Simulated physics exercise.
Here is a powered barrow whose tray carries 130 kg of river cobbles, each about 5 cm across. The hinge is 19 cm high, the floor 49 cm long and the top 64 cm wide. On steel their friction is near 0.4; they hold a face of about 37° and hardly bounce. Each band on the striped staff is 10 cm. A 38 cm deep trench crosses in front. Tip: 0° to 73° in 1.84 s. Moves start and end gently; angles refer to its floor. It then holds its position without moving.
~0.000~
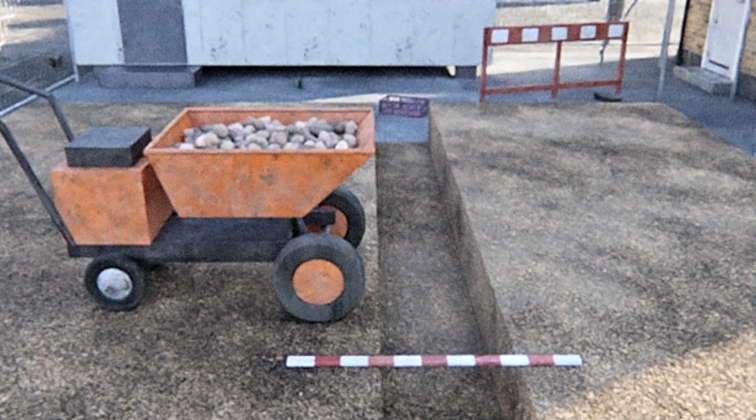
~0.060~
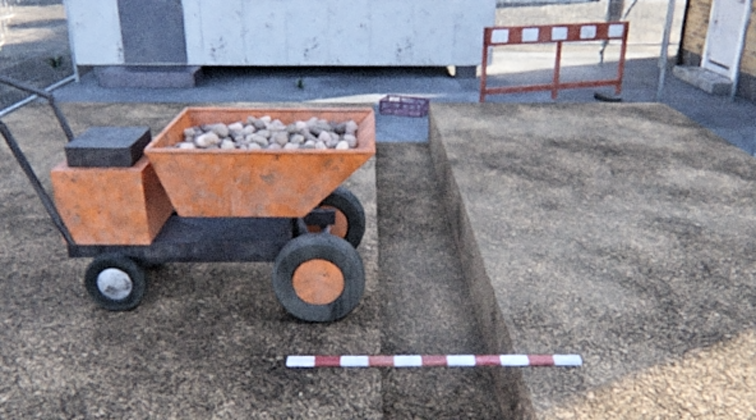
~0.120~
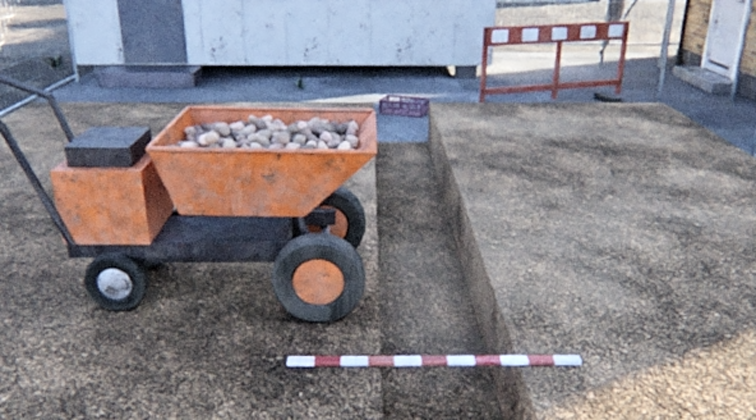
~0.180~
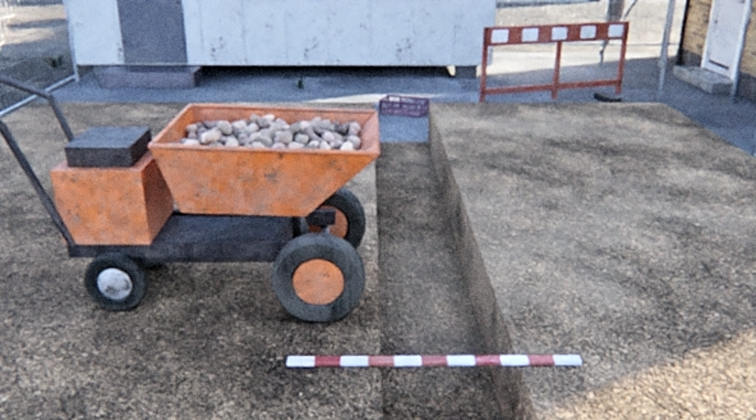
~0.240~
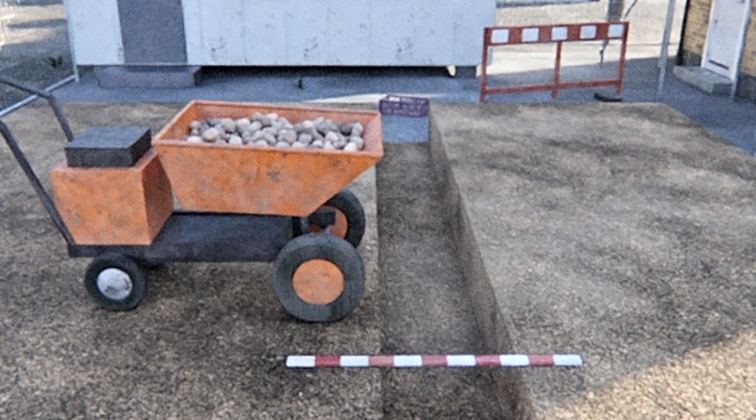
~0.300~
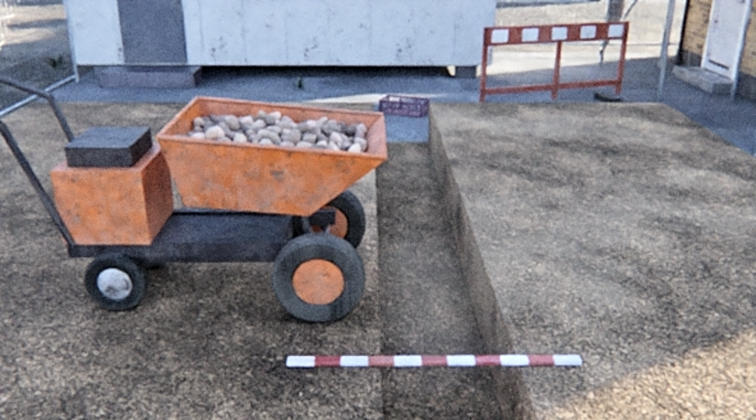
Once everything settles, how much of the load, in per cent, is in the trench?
Once it settles, about 56 per cent of the load is there.
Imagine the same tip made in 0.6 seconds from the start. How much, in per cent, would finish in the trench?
In that case some 35 per cent.
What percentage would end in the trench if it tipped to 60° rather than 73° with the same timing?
In that case near 65 per cent.
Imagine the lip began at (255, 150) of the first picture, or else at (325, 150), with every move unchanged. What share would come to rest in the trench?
Roughly 100 per cent, then 100 per cent.
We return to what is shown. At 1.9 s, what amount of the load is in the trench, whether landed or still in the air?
By then, around 35 percent.
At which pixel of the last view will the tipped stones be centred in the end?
At about pixel (483, 335) in the last view.
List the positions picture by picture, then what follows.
In the first frame, the tray is at 0°, its lip at (374, 152); the top of the load is at (259, 129).
In the second frame, lip at (374, 152), floor tilted 0°, highest stones at (252, 128); the stones move at 0.1 m/s on average.
In the third frame, the tray is at 1°, its lip at (376, 153); the top of the load is at (253, 127); the stones move at 0.1 m/s on average.
In the fourth frame, lip at (379, 154), floor tilted 2°, highest stones at (251, 126); the stones move at 0.2 m/s on average.
In the fifth frame, lip at (382, 155), floor tilted 3°, highest stones at (242, 125); the stones move at 0.2 m/s on average.
In the sixth frame, the tray is at 5°, its lip at (387, 158); the top of the load is at (246, 123); the stones move at 0.3 m/s on average.
After 1.4 s the floor is at 62°; 98 % in the tray, 2 % in the trench; the foremost stones are at (483, 259).
After 1.9 s the floor is at 73°; 29 % in the tray, 34 % in the trench, 37 % past the trench; the foremost stones are at (612, 290).
After 2.3 s the floor is at 73°; 5 % in the tray, 49 % in the trench, 46 % past the trench; the foremost stones are at (652, 276).
After 4.2 s the floor is at 73°; 0 % in the tray, 56 % in the trench, 44 % past the trench; the foremost stones are at (668, 279).
